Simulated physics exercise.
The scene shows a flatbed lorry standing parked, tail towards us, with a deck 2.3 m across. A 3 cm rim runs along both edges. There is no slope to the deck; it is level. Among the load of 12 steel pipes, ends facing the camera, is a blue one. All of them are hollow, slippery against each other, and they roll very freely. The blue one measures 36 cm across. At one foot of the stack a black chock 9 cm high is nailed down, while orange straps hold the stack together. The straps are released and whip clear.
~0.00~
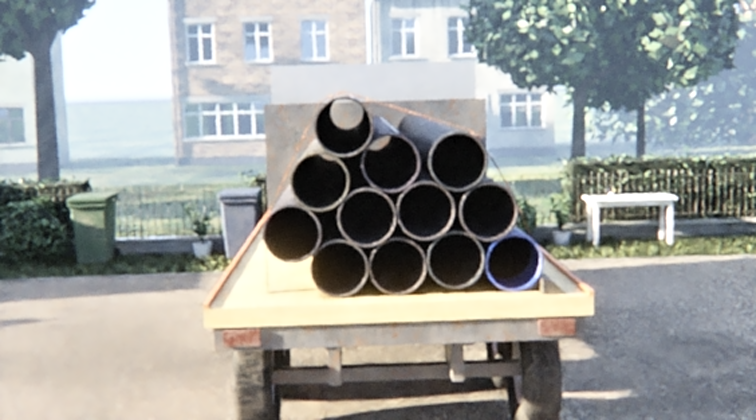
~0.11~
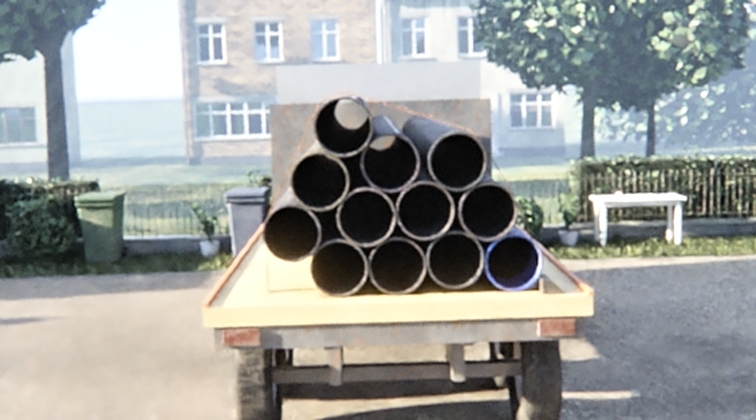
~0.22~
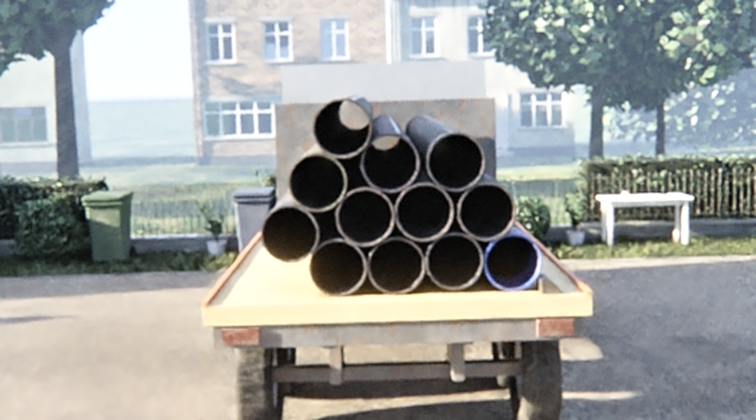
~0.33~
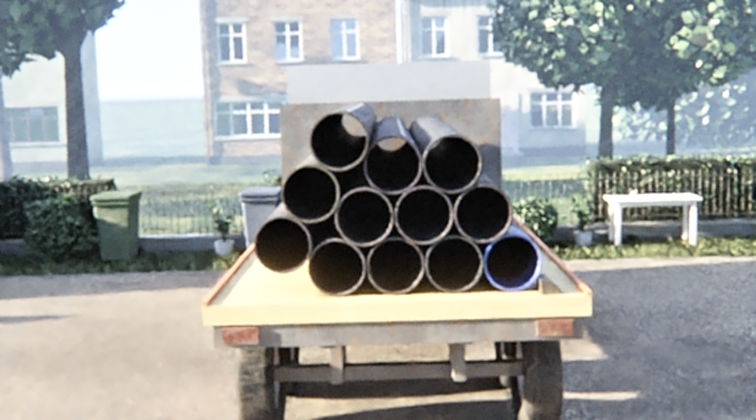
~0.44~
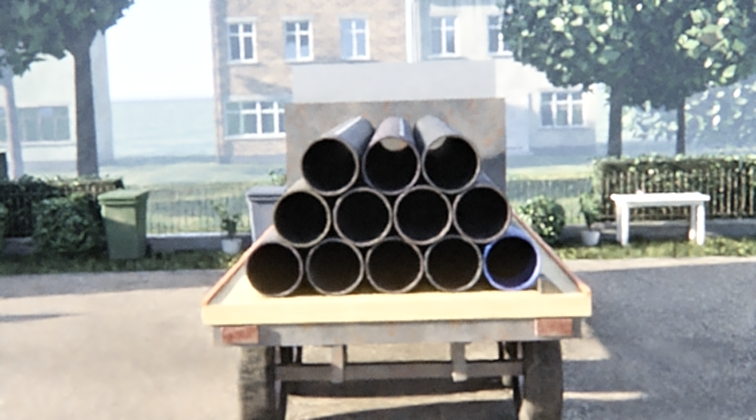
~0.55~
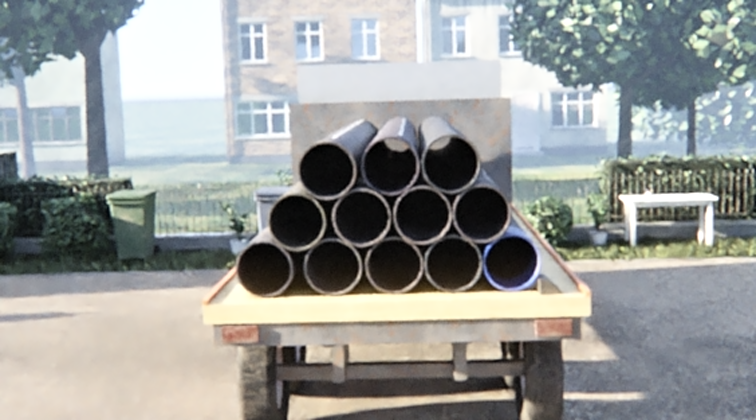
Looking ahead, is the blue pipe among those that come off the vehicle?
The blue pipe stays put, by my reckoning.
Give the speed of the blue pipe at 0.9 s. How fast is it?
Speed: Around 0.0 m/s.
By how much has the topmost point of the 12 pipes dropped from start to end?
Roughly 55 cm.
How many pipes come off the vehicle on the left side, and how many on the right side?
Left 3, right 0.
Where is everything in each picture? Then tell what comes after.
The first picture shows blue at (515, 264); straps tight; chock at (547, 286); the deck is level; 3 of the 12 lie on the deck itself.
The second picture shows blue at (515, 264); straps tight.
The third picture shows blue at (514, 264); no straps.
The fourth picture shows blue at (514, 264); no straps.
The fifth picture shows blue at (513, 263); no straps.
The sixth picture shows blue at (513, 264); straps gone; chock at (545, 287).
After 0.9 s, blue is on the deck, 45 cm from the right edge; 0 off so far.
At rest (6.7 s), blue is on the deck, 45 cm from the right edge; 3 off so far.
